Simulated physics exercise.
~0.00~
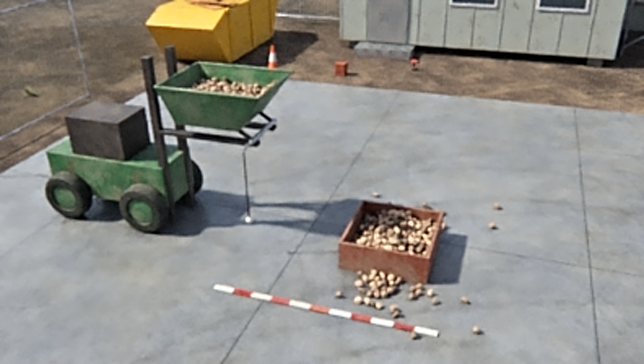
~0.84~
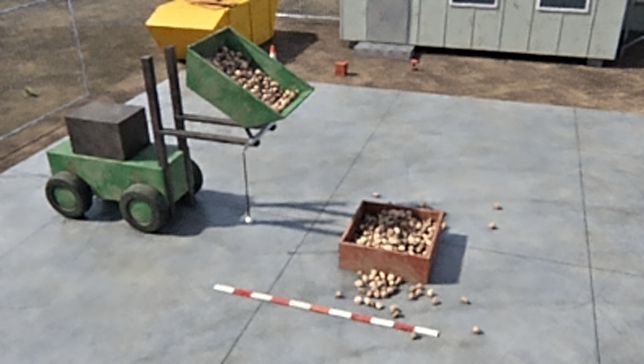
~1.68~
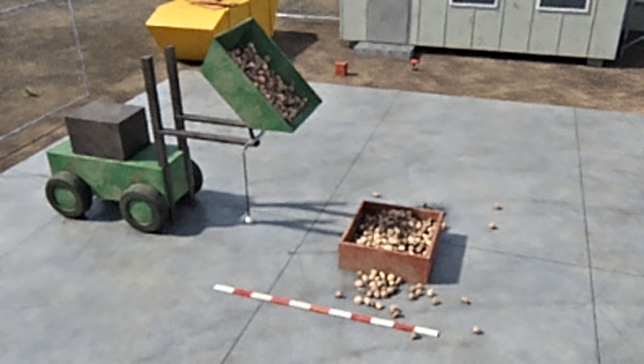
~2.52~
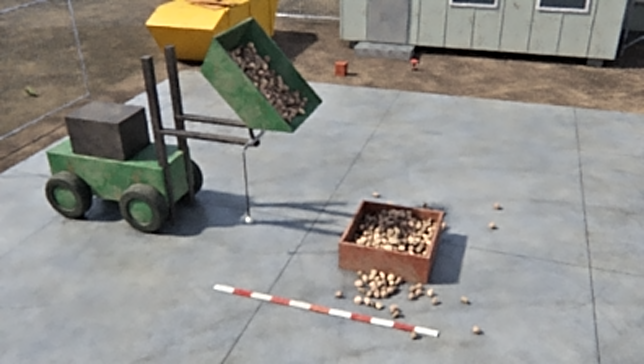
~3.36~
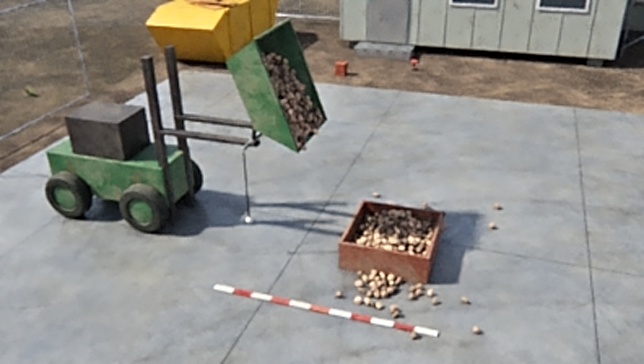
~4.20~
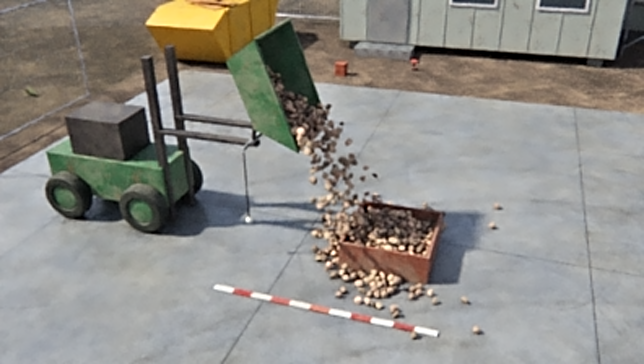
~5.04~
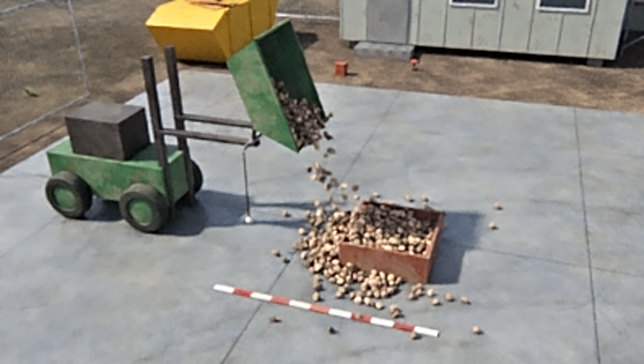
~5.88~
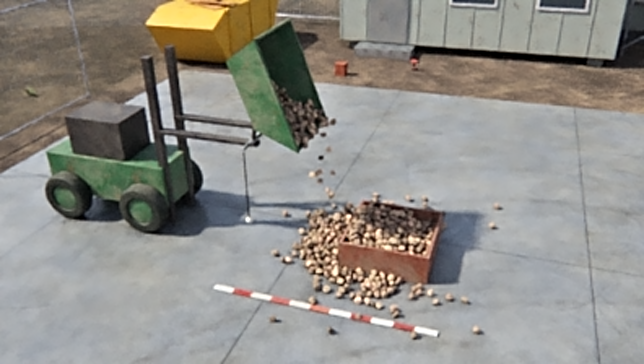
Green skip on a forklift tipping in stages, pausing, then spilling stones into and around a red bin, some staying inside it.
